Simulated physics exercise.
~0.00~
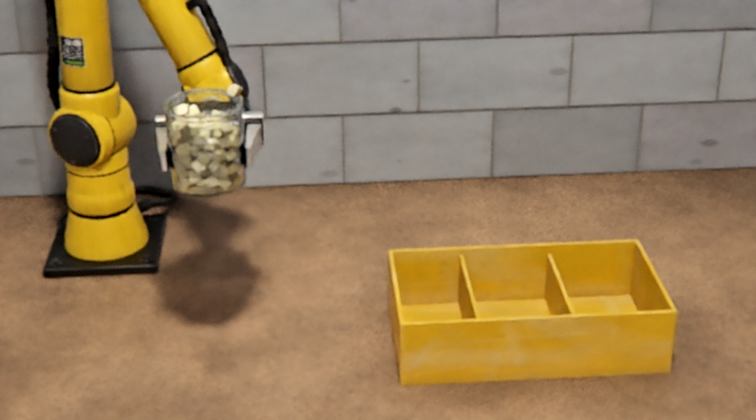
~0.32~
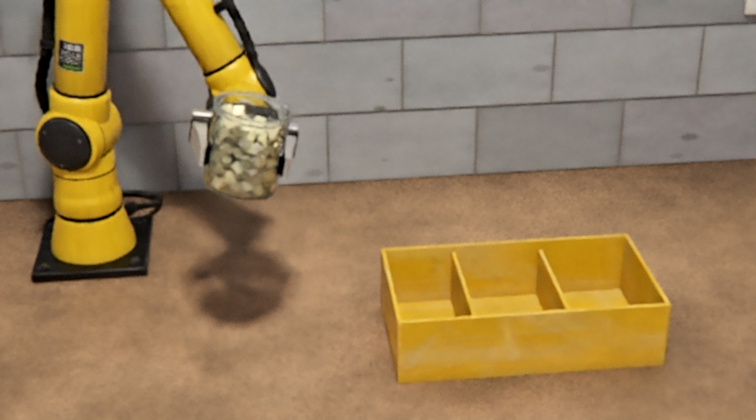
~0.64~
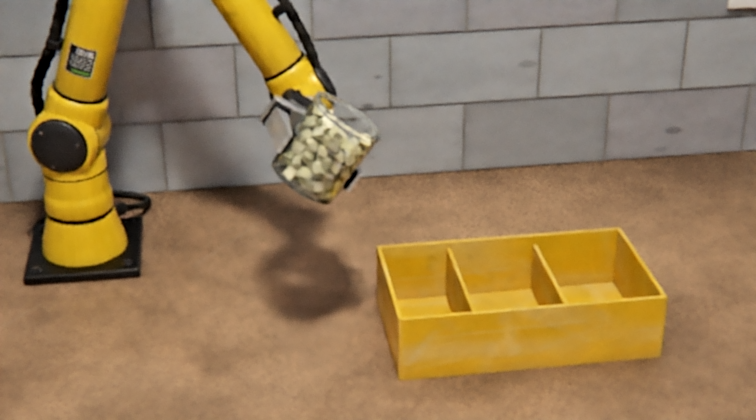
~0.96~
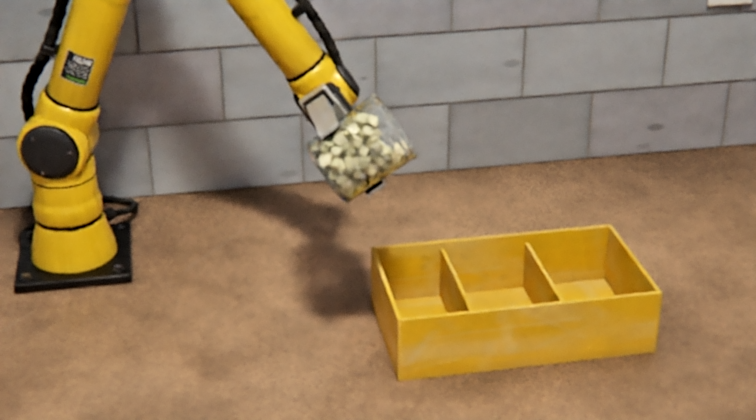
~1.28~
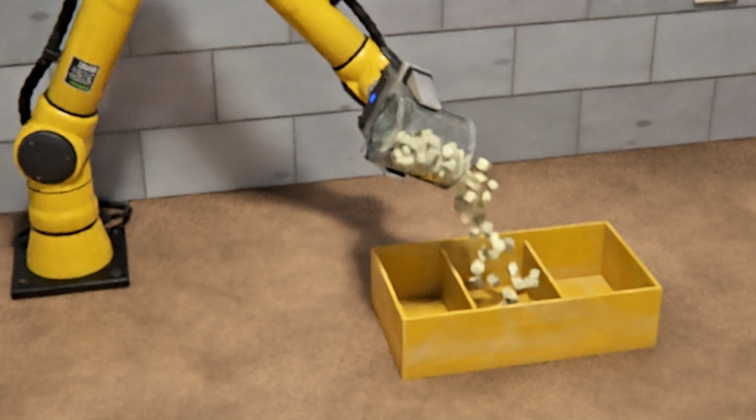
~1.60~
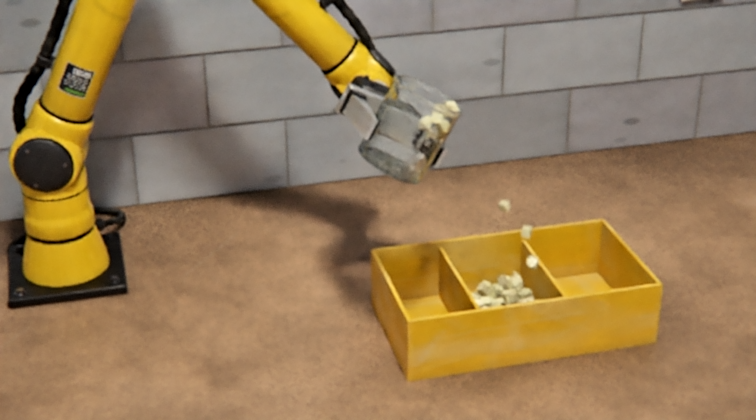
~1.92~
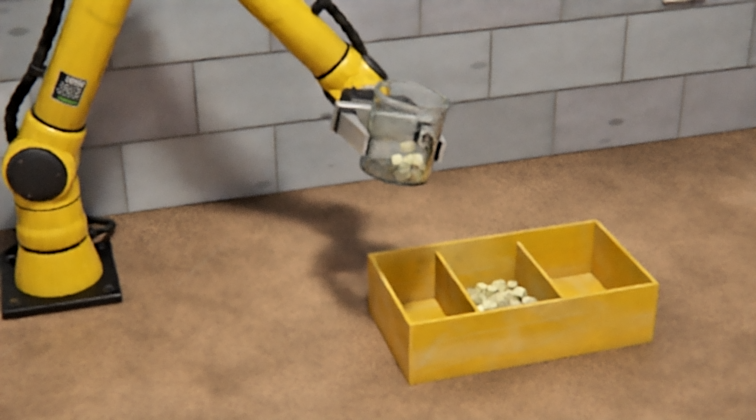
A yellow robot arm at the left grips a clear beaker full of pale vegetable dice above a brown table top, seen from slightly above with a grey block wall behind. To the right sits an open yellow box split into three parts. The arm carries the beaker right towards the box, tilting it on the way. It then tips the beaker well over, and the dice tumble out in a stream into the middle part. The arm turns the beaker back up as the last pieces drop. Finally, a pale heap lies in the middle part, the outer parts are empty, and a few dice stay in the nearly upright beaker.
